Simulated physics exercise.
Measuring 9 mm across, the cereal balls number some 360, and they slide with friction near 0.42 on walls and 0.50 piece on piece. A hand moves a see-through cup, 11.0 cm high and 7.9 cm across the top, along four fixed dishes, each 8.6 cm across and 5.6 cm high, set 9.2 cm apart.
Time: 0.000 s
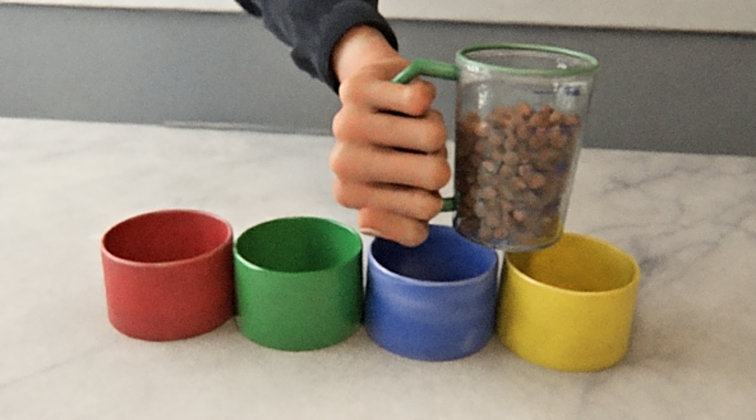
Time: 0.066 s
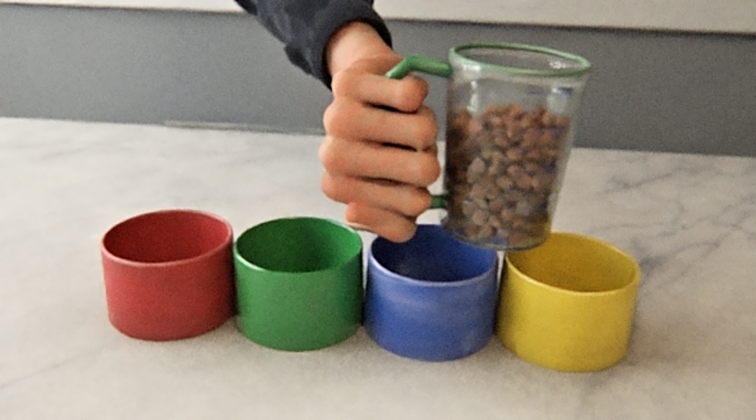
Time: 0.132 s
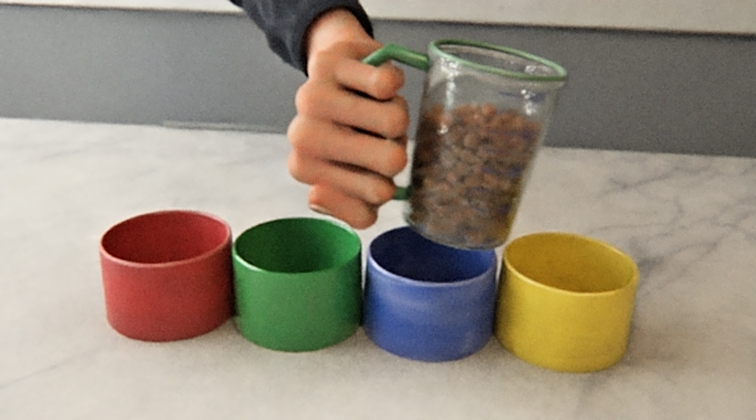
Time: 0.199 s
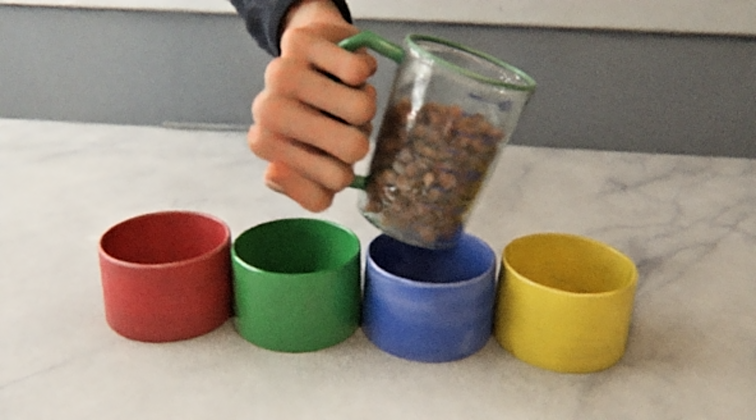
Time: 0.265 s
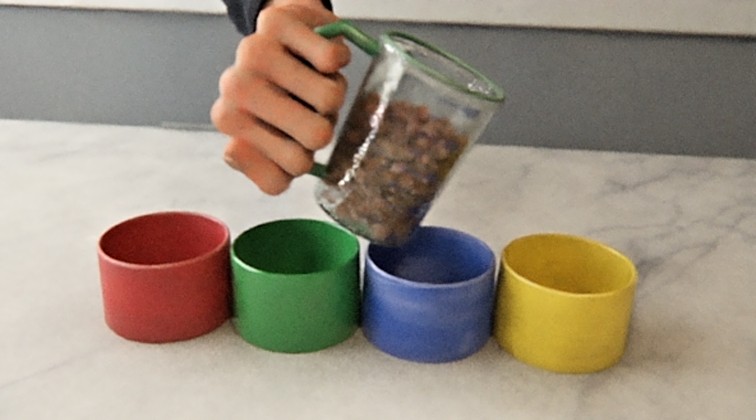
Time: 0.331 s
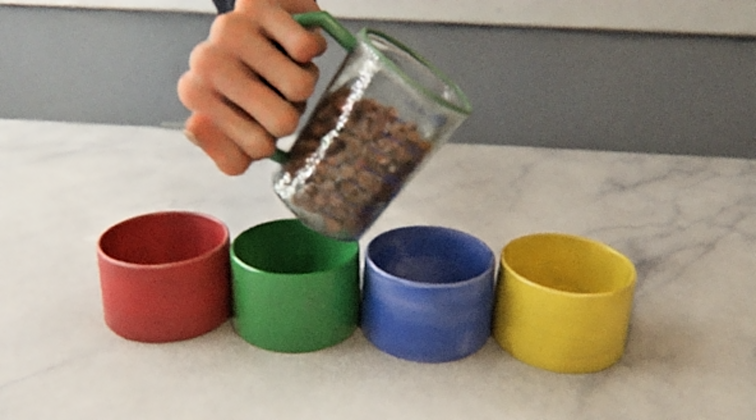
A hand moving a clear cup of small brown pieces leftward above four coloured dishes while tilting it steadily to the right.
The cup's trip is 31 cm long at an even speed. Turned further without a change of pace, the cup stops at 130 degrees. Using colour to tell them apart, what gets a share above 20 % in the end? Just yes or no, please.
In short: Red yes, blue no, green no, yellow no, counter yes.
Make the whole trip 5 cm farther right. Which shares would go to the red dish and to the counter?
I'd expect red at 90 and the counter at 10.
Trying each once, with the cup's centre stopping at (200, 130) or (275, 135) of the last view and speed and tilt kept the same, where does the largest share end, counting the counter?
The biggest share goes to green first, then to green.
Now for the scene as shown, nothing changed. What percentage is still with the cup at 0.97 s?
Somewhere near 90 per cent of the load.
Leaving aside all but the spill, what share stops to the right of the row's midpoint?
Estimated share comes to about 0 per cent.
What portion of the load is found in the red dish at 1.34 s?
Close to 60 per cent at that point.
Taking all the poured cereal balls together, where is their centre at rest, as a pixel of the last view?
Estimated resting centre: Around (153, 283).
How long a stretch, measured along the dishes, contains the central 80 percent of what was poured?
That stretch comes to around 9 cm.
After 0.72 s, tilt 80 degrees; cup holds 100 %.
After 0.97 s, tilt 111 degrees; cup holds 90 %, red 10 %.
After 1.34 s, tilt 130 degrees; cup holds 15 %, red 60 %.
By 2.0 s all is still; red 70 %, blue 0 %, green 0 %, yellow 0 %, counter 30 %.
